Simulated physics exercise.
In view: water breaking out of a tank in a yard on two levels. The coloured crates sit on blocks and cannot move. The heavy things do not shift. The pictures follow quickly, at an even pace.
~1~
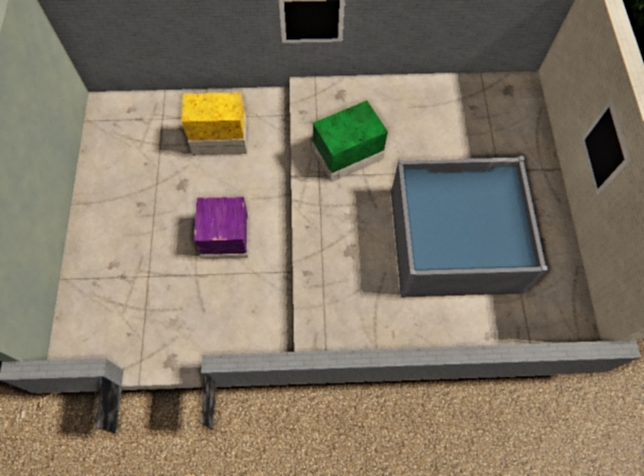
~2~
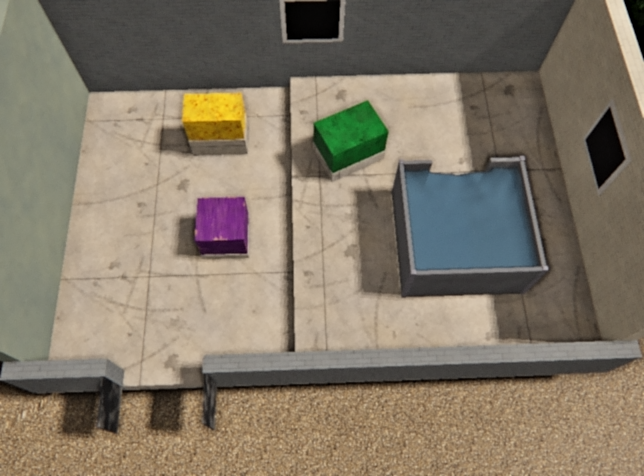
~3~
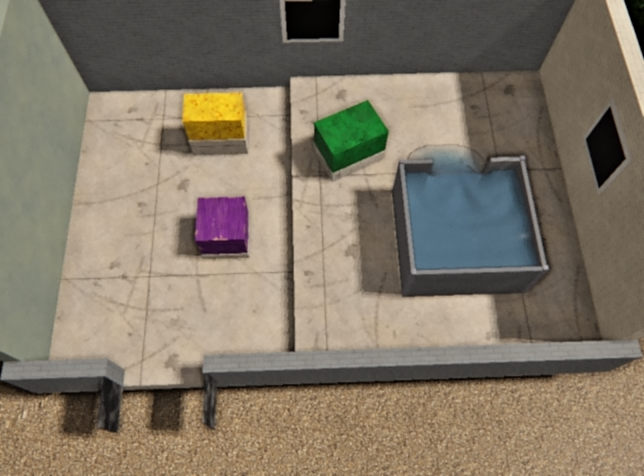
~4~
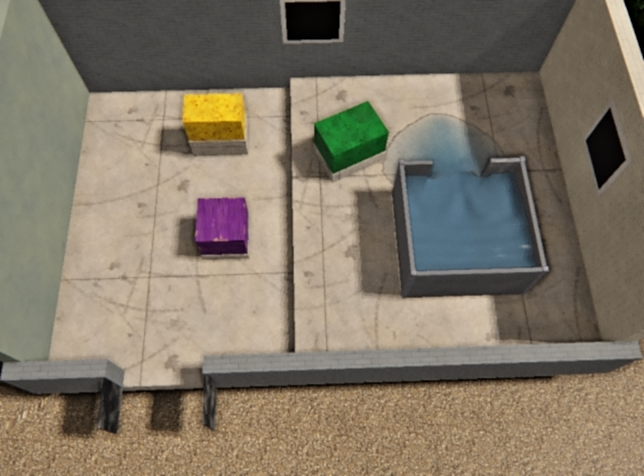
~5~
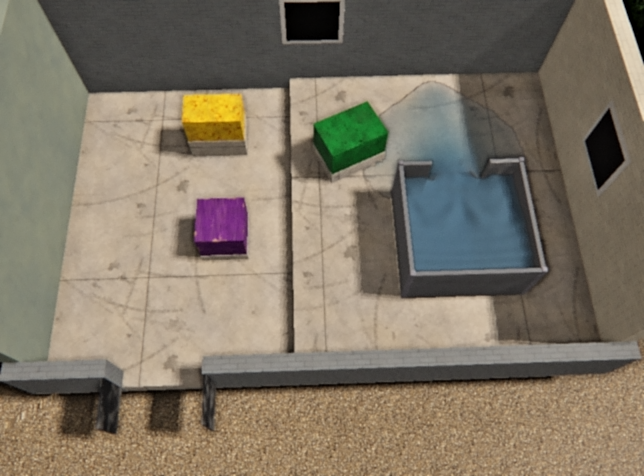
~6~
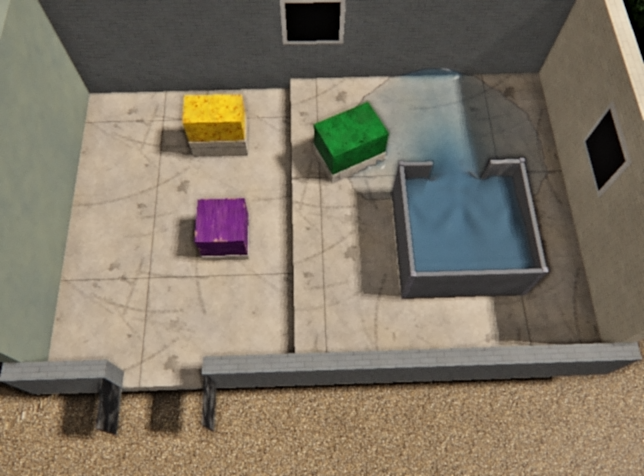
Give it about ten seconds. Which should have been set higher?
One by one: The yellow crate keeps dry; the green crate keeps dry; the purple crate keeps dry.
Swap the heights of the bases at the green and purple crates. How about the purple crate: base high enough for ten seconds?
My reading: Purple remains dry.
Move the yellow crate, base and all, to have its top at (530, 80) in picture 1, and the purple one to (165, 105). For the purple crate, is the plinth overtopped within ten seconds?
Then: Purple is wetted.
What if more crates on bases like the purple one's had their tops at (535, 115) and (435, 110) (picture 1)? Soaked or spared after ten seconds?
In turn: Ends up wet, takes water.
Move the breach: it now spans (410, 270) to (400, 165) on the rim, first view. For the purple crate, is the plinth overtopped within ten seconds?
The purple crate is wetted.
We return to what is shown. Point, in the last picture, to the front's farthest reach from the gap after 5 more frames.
Roughly at (277, 91).
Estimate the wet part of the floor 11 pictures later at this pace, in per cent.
About 30 per cent.
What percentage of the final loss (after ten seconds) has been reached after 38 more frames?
Close to 0 %.
A moment on, water covers 20 % of the floor; the yellow crate not reached, the green crate water round its plinth, the purple crate not reached.
Next, water covers 30 % of the floor; the yellow crate water round its plinth, the green crate water round its plinth, the purple crate not reached.
Then, water covers 50 % of the floor; the yellow crate water round its plinth, the green crate water round its plinth, the purple crate water round its plinth.
Later, water covers 80 % of the floor; the yellow crate water round its plinth, the green crate water round its plinth, the purple crate water round its plinth.
In the end, water covers 95 % of the floor; the yellow crate stayed above the water, the green crate stayed above the water, the purple crate stayed above the water.
